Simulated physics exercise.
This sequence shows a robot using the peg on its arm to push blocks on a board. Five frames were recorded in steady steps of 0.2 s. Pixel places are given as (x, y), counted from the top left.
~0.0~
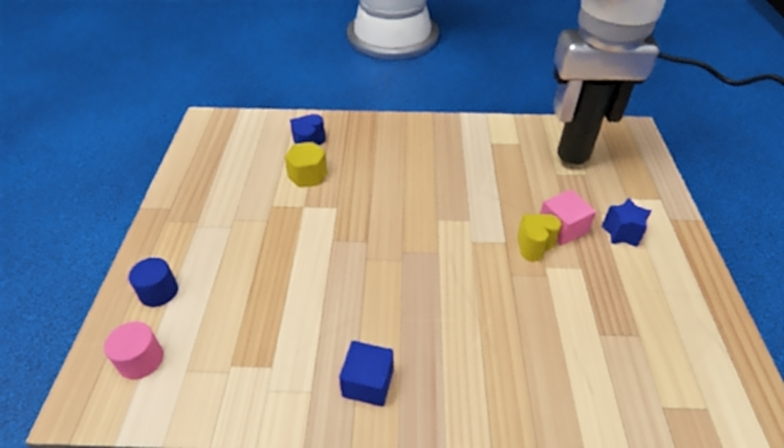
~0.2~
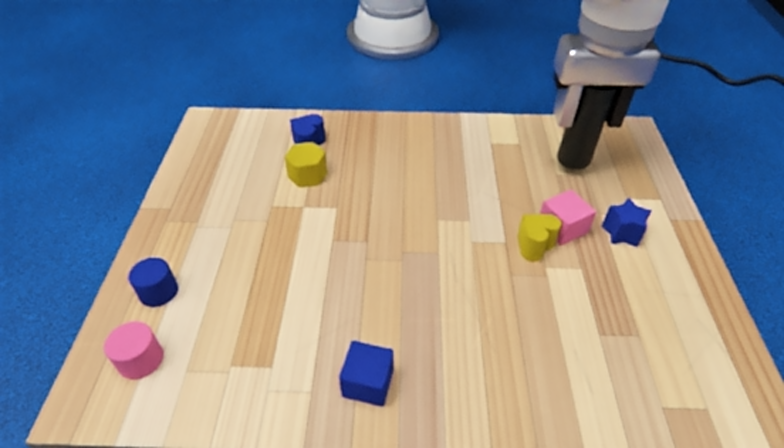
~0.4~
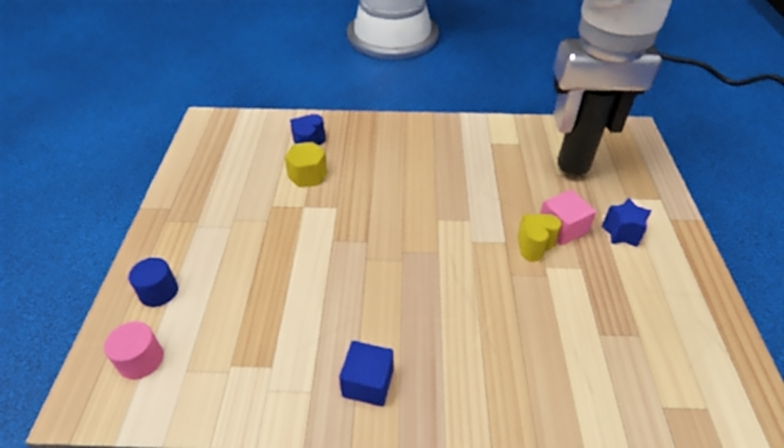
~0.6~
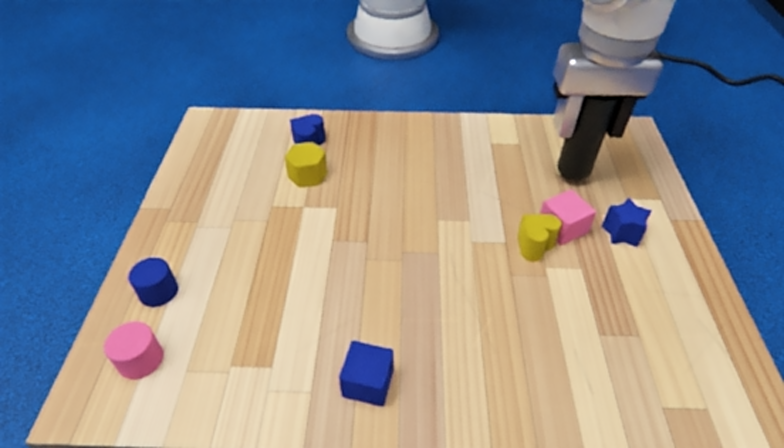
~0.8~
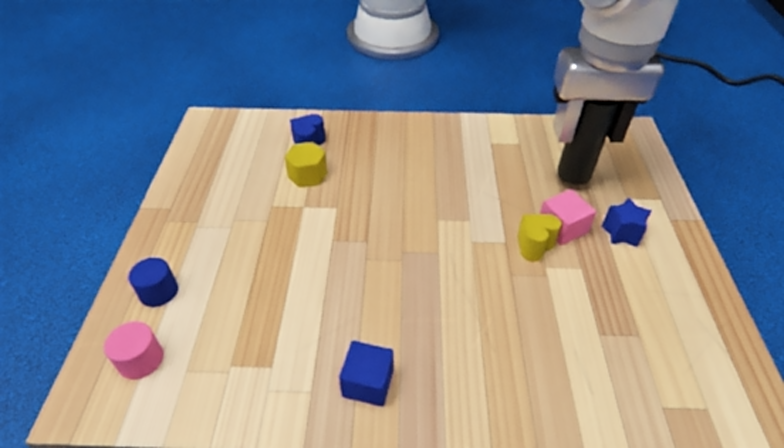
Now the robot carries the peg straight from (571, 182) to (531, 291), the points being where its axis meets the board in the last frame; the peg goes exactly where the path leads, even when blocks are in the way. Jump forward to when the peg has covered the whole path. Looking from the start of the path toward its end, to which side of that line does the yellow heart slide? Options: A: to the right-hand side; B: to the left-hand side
The answer is A.
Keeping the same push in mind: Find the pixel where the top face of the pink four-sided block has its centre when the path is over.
Located at (586, 274).
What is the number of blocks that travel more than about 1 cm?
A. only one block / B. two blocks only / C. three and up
(B)
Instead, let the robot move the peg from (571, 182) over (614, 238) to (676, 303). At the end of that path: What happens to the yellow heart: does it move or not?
Once the path ends, it is where it was.
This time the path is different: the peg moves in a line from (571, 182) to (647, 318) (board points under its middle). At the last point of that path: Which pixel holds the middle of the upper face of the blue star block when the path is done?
It is at (653, 226).
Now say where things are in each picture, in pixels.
The first picture shows tip of the peg at (574, 154), middles of tops, yellow heart at (541, 224), pink four-sided block at (570, 206), blue star block at (632, 212).
The second picture shows peg at (574, 159), nothing pushed.
The third picture shows peg at (574, 164), nothing pushed.
The fourth picture shows peg at (574, 169), nothing pushed.
The fifth picture shows peg at (574, 174), yellow heart at (541, 224), pink four-sided block at (570, 206), blue star block at (632, 212).
The first path, step by step. One third of the way, peg at (563, 207); yellow heart at (535, 234), turned 50° clockwise; pink four-sided block at (572, 225), turned 15° anticlockwise.
Two thirds of the way, peg at (549, 243); yellow heart at (526, 248), turned 75° clockwise; pink four-sided block at (579, 258), turned 75° anticlockwise.
At the end, peg at (534, 283); yellow heart at (499, 266), turned 100° clockwise; pink four-sided block at (586, 274), turned 120° anticlockwise; blue star block unmoved.
